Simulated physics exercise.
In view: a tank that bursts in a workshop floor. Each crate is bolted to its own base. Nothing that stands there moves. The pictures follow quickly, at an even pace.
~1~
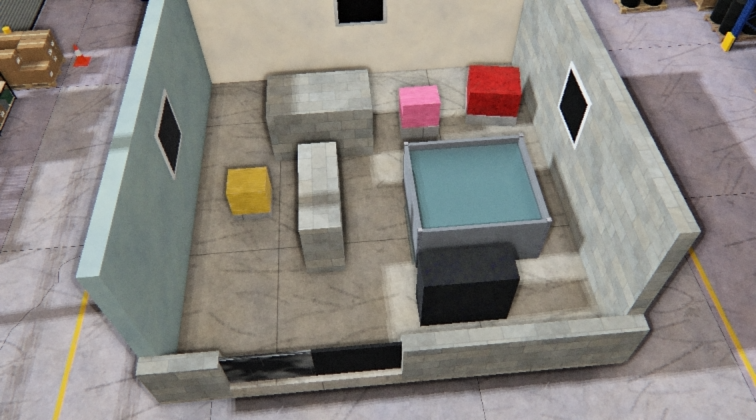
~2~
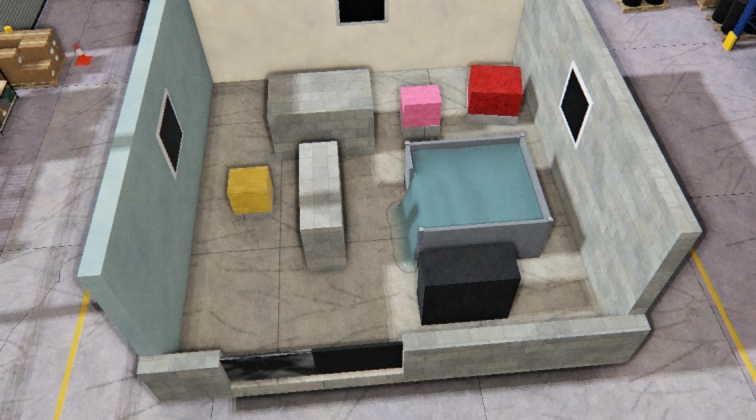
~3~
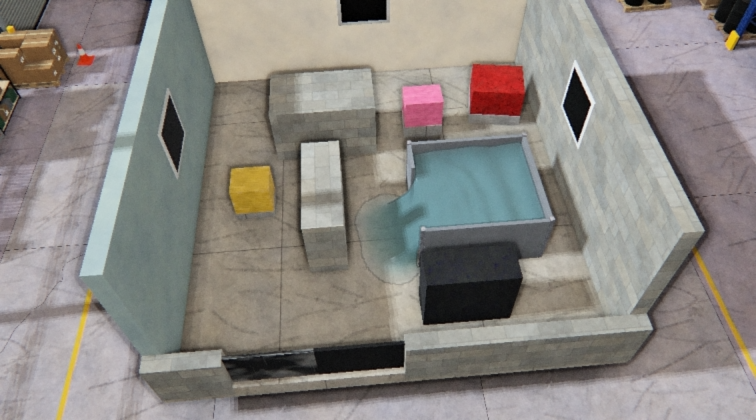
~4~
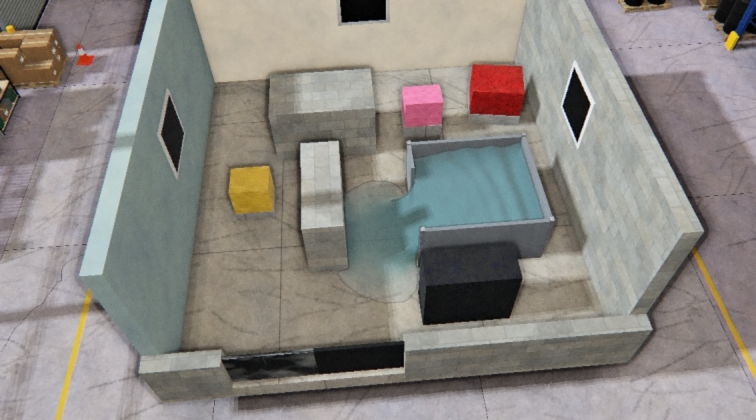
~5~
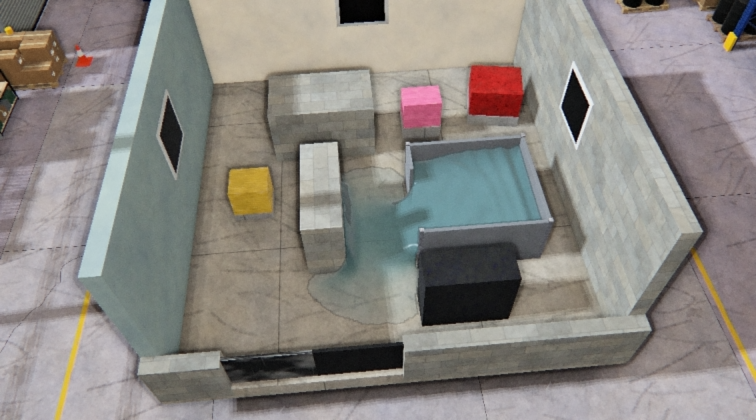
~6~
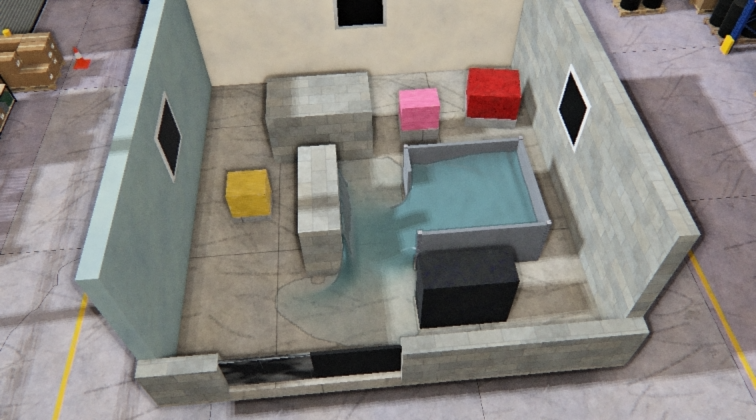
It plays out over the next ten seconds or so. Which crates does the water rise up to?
The red crate escapes dry; the yellow crate is wetted; the pink crate escapes dry.
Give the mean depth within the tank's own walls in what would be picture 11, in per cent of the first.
Near 54 in a hundred.
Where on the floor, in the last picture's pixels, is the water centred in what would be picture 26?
Roughly at (374, 238).
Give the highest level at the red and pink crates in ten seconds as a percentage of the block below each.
About 70 and 60 per cent.
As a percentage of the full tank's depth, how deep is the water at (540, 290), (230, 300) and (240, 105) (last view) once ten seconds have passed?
Roughly 6, 8 and 12 per cent, in turn.
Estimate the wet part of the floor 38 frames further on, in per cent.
About 95 per cent.
A moment on, water covers 25 % of the floor; the red crate not reached, the yellow crate not reached, the pink crate water round its plinth.
Next, water covers 45 % of the floor; the red crate water round its plinth, the yellow crate water round its plinth, the pink crate water round its plinth.
Then, water covers 70 % of the floor; the red crate water round its plinth, the yellow crate water round its plinth, the pink crate water round its plinth.
Later, water covers 95 % of the floor; the red crate water round its plinth, the yellow crate water round its plinth, the pink crate water round its plinth.
In the end, water covers 100 % of the floor; the red crate stayed above the water, the yellow crate was topped, the pink crate stayed above the water.
